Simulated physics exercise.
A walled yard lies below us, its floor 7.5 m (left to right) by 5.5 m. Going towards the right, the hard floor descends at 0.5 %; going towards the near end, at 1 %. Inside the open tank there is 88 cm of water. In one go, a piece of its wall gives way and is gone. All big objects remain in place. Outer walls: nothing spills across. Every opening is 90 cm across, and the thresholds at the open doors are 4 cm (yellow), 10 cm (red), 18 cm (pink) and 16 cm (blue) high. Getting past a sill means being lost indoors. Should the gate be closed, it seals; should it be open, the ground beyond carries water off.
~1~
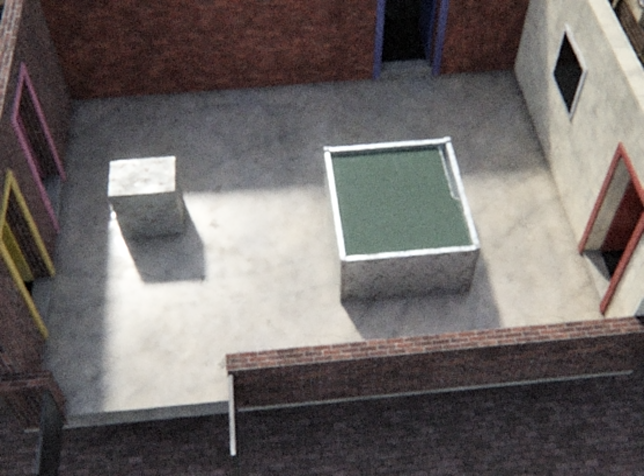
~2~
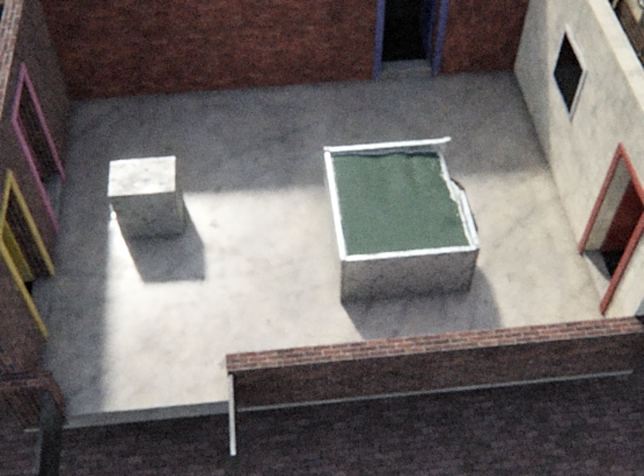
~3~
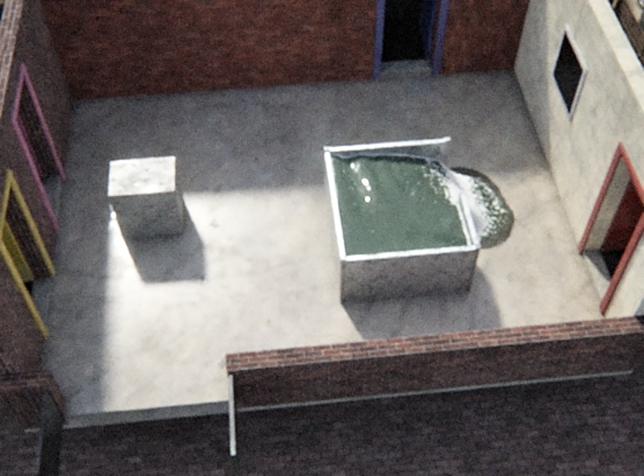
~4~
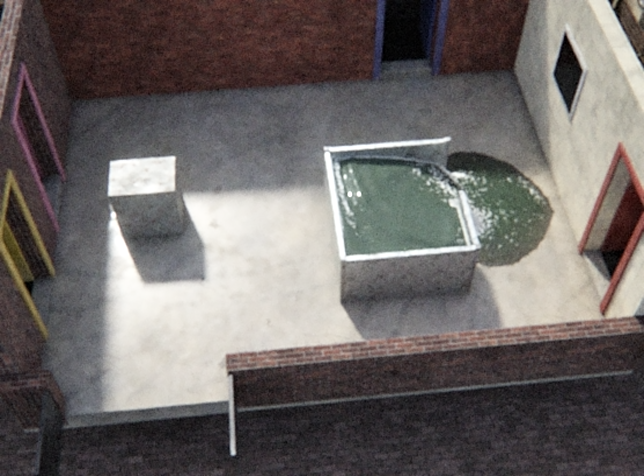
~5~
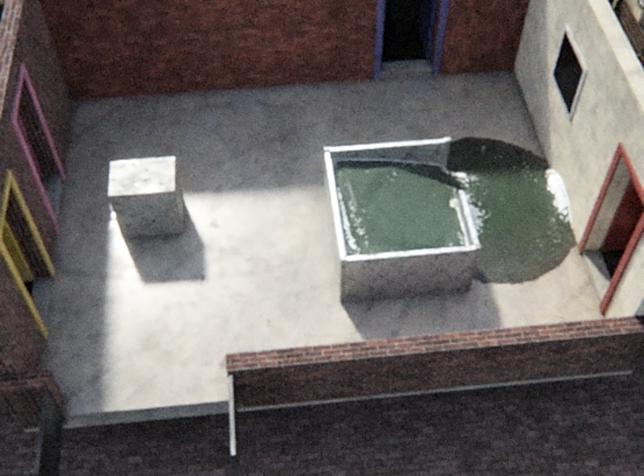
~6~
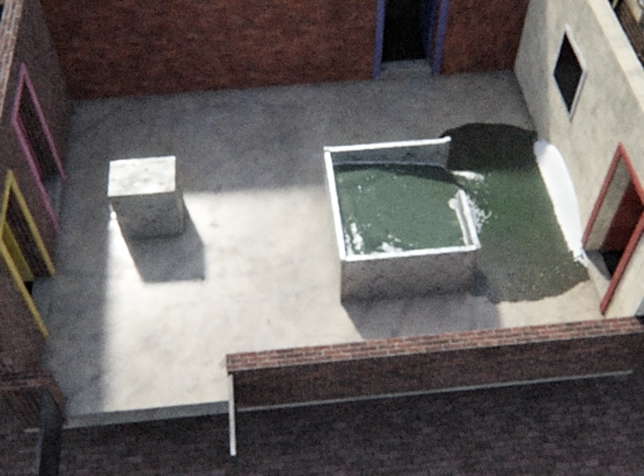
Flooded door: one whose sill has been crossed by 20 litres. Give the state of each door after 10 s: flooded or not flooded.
State after that time: Yellow door flooded, red door flooded, pink door not flooded, blue door not flooded.
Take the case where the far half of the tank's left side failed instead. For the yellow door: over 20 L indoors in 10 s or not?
Yellow: Exceeds.
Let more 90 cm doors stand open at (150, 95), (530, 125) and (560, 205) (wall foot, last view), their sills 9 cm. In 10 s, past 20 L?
Taking them in order, the first gets too little, the second enough and the third enough.
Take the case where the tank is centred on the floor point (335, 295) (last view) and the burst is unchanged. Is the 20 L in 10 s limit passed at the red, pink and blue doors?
Measured against that limit, red comes out beyond it, pink short of it and blue short of it.
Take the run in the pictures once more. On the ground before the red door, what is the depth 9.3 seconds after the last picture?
7.0 cm.
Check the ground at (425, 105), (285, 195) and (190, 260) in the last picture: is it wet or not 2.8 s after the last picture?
Soaked, untouched, untouched.
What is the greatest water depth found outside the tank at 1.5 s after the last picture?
Around 43 centimetres deep.
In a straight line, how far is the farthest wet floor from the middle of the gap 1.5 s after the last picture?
It's close to 3.2 metres.
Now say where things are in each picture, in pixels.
The first frame shows still water, 88 cm deep, in the open tank at (398, 200).
In the second frame, the front is at a hidden place, 0.6 m from the gap at (447, 197); 0.3 m2 of floor is under water; 88 cm left at the back of the open tank.
In the third frame, the front is at (507, 223), 0.9 m from the gap at (447, 198); 1.0 m2 of floor is under water; 87 cm left at the back of the open tank.
In the fourth frame, the front is at (546, 207), 1.5 m from the gap at (447, 199); 2.3 m2 of floor is under water; 78 cm left at the back of the open tank.
In the fifth frame, the front is at (573, 237), 1.9 m from the gap at (447, 199); 3.9 m2 of floor is under water; 74 cm left at the back of the open tank.
In the sixth frame, the front is at (586, 274), 2.2 m from the gap at (447, 198); 5.0 m2 of floor is under water; 75 cm left at the back of the open tank.
Then, 0.7 s after the last picture water covers 15 % of the floor and is deepest (50 cm) near (549, 194); yellow door not reached, red door 18 cm at the sill, 10 L in, pink door not reached, blue door not reached.
Then, 1.5 s after the last picture water covers 25 % of the floor and is deepest (43 cm) near (507, 75); yellow door not reached, red door 16 cm at the sill, 29 L in, pink door not reached, blue door 10 cm at the sill, 0 L in.
Then, 2.8 s after the last picture water covers 55 % of the floor and is deepest (28 cm) near (591, 349); yellow door not reached, red door 13 cm at the sill, 46 L in, pink door not reached, blue door 14 cm at the sill, 0 L in.
Then, 5.3 s after the last picture water covers 95 % of the floor and is deepest (18 cm) near (591, 349); yellow door 8 cm at the sill, 6 L in, red door 9 cm at the sill, 55 L in, pink door 10 cm at the sill, 0 L in, blue door 9 cm at the sill, 1 L in.
Then, 9.3 s after the last picture water covers 100 % of the floor and is deepest (12 cm) near (591, 349); yellow door 9 cm at the sill, 81 L in, red door 7 cm at the sill, 57 L in, pink door 6 cm at the sill, 0 L in, blue door 5 cm at the sill, 1 L in.
